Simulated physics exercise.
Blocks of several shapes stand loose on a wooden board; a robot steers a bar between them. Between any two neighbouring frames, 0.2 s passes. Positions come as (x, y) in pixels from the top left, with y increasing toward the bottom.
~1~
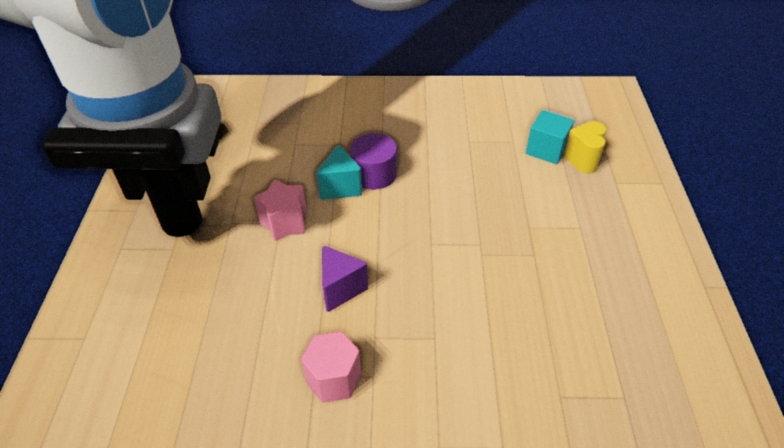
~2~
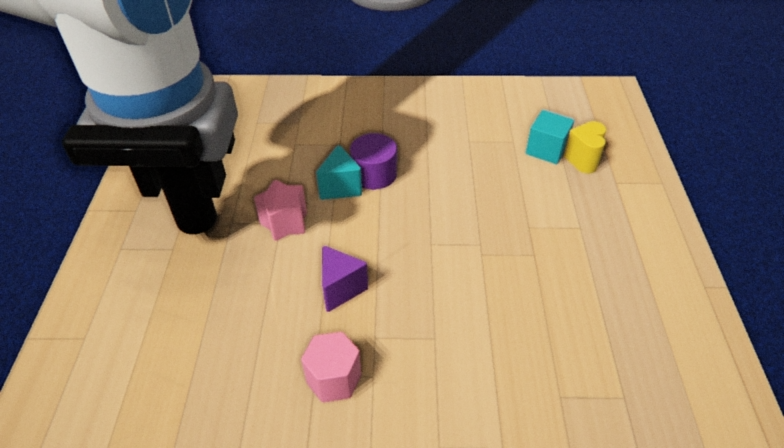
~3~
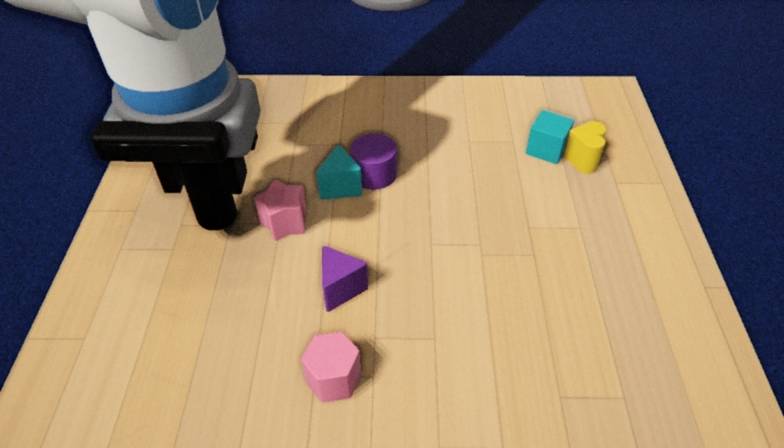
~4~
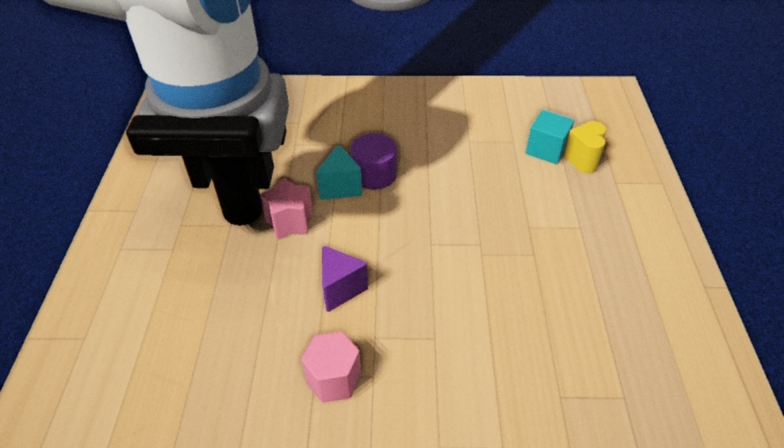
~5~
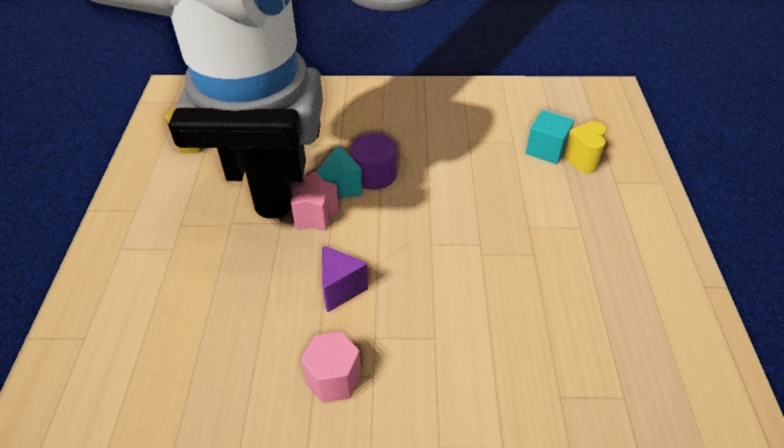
A robot arm slid its black bar rightward across the wooden board, reached the pink star block and nudged it a short way right toward the turquoise triangle, while the other blocks stayed put.
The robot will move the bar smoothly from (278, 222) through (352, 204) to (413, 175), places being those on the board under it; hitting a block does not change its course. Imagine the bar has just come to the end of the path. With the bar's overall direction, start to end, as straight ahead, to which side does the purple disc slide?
Shifted left.
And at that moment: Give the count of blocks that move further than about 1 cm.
Counting only shifts above 1 cm, I get three or more blocks.
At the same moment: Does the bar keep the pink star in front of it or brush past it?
It is driven along in front.
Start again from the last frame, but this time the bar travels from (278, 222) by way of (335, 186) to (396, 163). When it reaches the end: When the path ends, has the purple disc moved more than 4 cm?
Yes, I think so.
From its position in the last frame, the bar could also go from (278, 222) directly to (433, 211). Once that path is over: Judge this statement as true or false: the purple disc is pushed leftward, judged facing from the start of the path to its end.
Answer: True.
The first path, step by step. One third of the way, bar (328, 196); pink star (363, 170), turned 30° anticlockwise; turquoise triangle (368, 144); purple disc (402, 134).
Two thirds of the way, bar (375, 179); pink star (408, 157); turquoise triangle (365, 139); purple disc (410, 127).
At the end, bar (413, 159); pink star (448, 143); purple triangle not moved; turquoise triangle (365, 139); purple disc (418, 121).
